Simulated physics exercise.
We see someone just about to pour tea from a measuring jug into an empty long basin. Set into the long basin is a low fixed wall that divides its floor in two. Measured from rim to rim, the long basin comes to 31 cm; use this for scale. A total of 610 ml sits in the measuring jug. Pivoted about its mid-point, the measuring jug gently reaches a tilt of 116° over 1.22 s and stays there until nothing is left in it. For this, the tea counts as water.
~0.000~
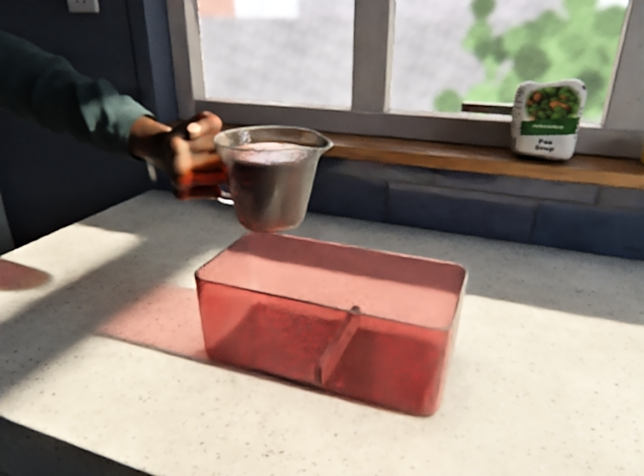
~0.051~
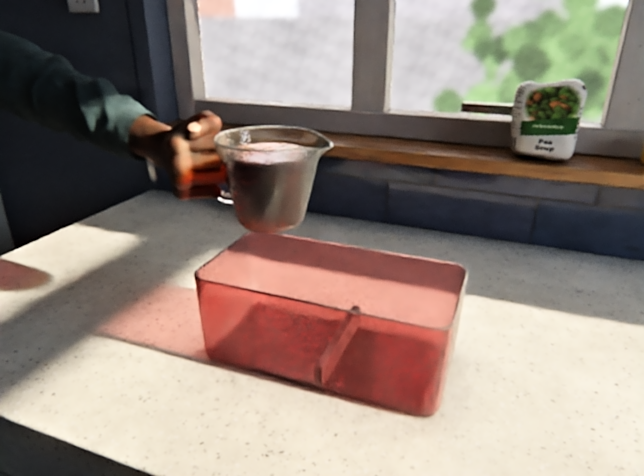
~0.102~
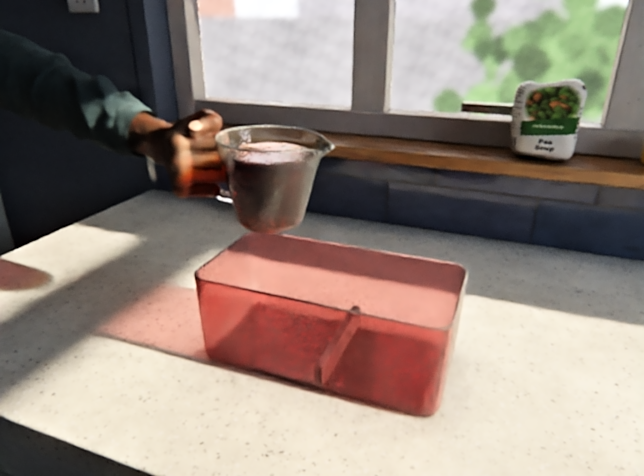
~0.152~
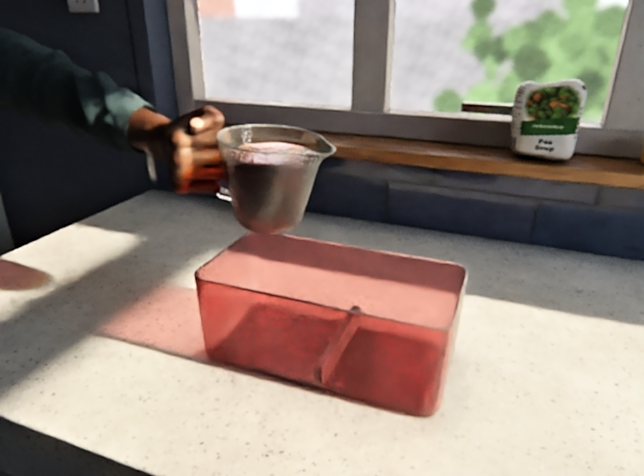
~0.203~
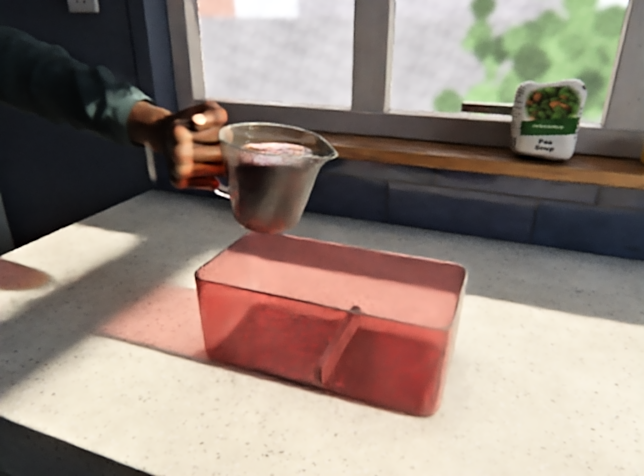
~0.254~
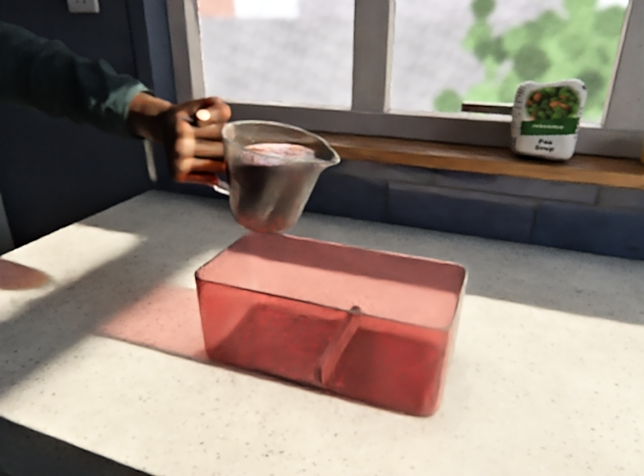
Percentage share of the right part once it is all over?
76 per cent.
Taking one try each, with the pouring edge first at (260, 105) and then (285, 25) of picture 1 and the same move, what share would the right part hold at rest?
Around 10 per cent first, around 60 per cent next.
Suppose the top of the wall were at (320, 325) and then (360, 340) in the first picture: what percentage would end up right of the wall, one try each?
Respectively 95 and 60 %.
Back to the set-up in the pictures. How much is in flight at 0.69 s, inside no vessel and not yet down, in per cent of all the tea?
20 per cent.
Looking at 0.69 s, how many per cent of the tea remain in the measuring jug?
Roughly 62 per cent.
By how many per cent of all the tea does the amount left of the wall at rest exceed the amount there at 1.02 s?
Near 12 percent, give or take.
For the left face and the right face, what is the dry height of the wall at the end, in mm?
Left 24 mm, right 8 mm.
By 0.69 s the tilt is 70° and 62 per cent is still to pour, 0 is left of the wall and 17 right of it.
By 1.02 s the tilt is 108° and 5 per cent is still to pour, 12 is left of the wall and 79 right of it.
By 1.35 s the tilt is 116° and 0 per cent is still to pour, 20 is left of the wall and 80 right of it.
By 1.72 s the tilt is 116° and 0 per cent is still to pour, 23 is left of the wall and 76 right of it.
At rest 23 per cent lies left of the wall, 76 right of it and 1 outside.
